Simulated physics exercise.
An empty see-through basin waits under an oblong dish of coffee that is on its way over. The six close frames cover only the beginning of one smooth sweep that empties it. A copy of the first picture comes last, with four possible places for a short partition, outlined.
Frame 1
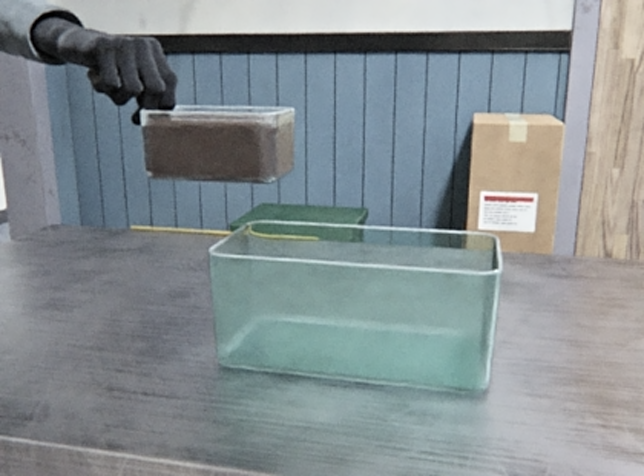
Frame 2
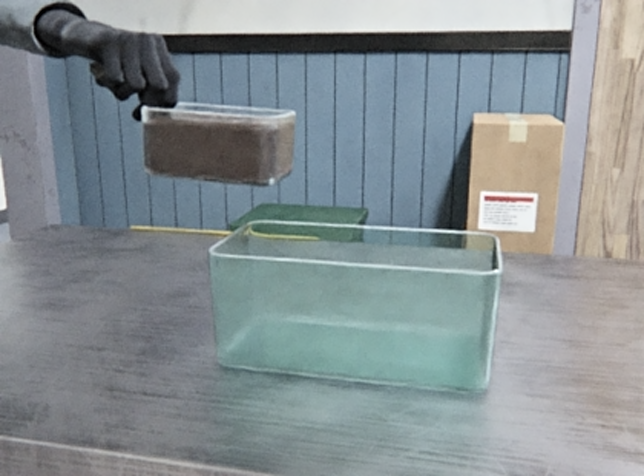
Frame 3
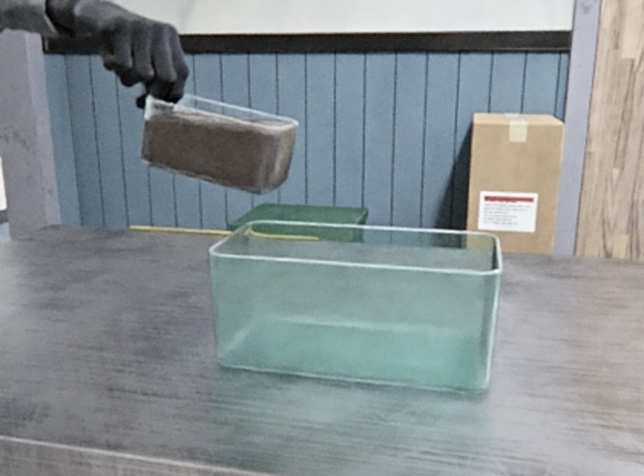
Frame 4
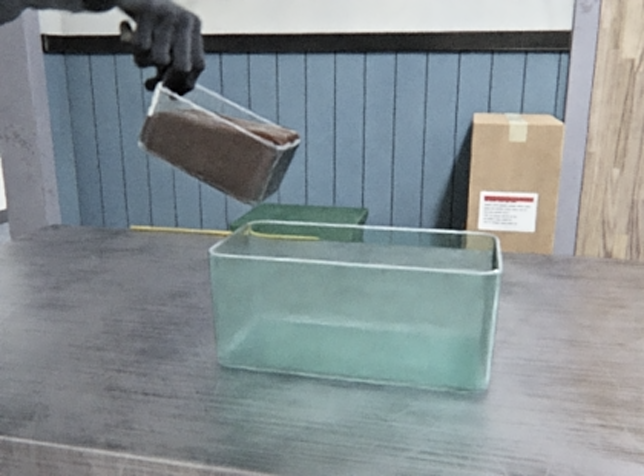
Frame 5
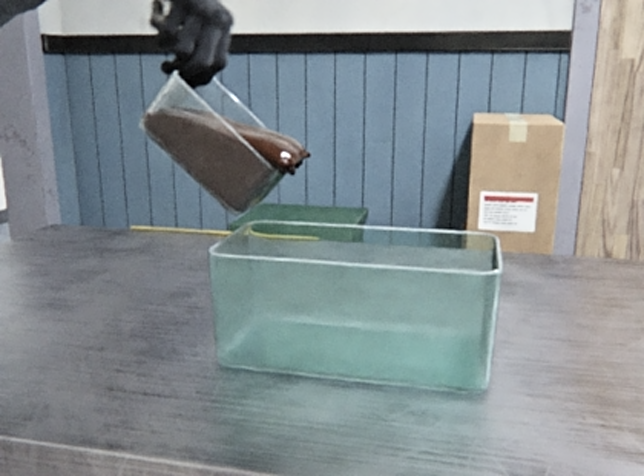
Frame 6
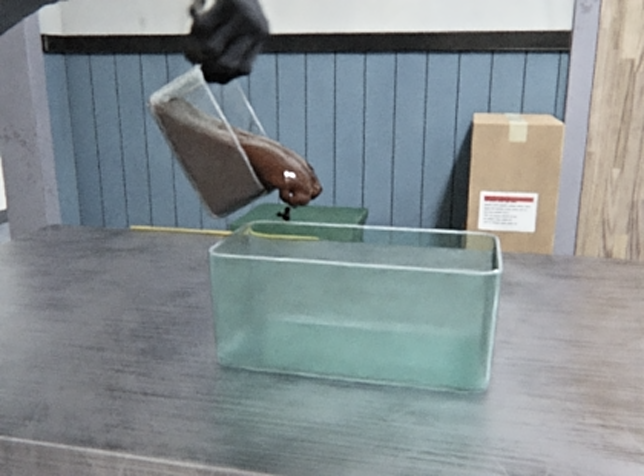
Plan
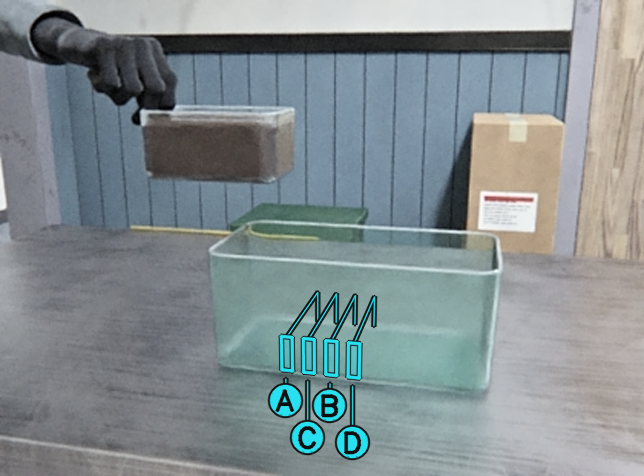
Gloved hand tilting an oblong clear dish of brown coffee steeply rightward, coffee coming over its lip above an empty see-through basin.
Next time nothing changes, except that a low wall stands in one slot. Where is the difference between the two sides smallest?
C works best here.
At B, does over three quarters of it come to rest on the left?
No, it does not.
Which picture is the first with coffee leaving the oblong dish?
In picture 4.
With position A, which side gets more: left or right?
The right one.
In cyan, A at (285, 378); B at (329, 383); C at (307, 381); D at (352, 386).
With A, about 32 % ends left of the wall and 66 % right of it.
With B, about 63 % ends left of the wall and 32 % right of it; 5 % is lost outside.
With C, about 49 % ends left of the wall and 47 % right of it; 4 % is lost outside.
With D, about 70 % ends left of the wall and 25 % right of it; 5 % is lost outside.
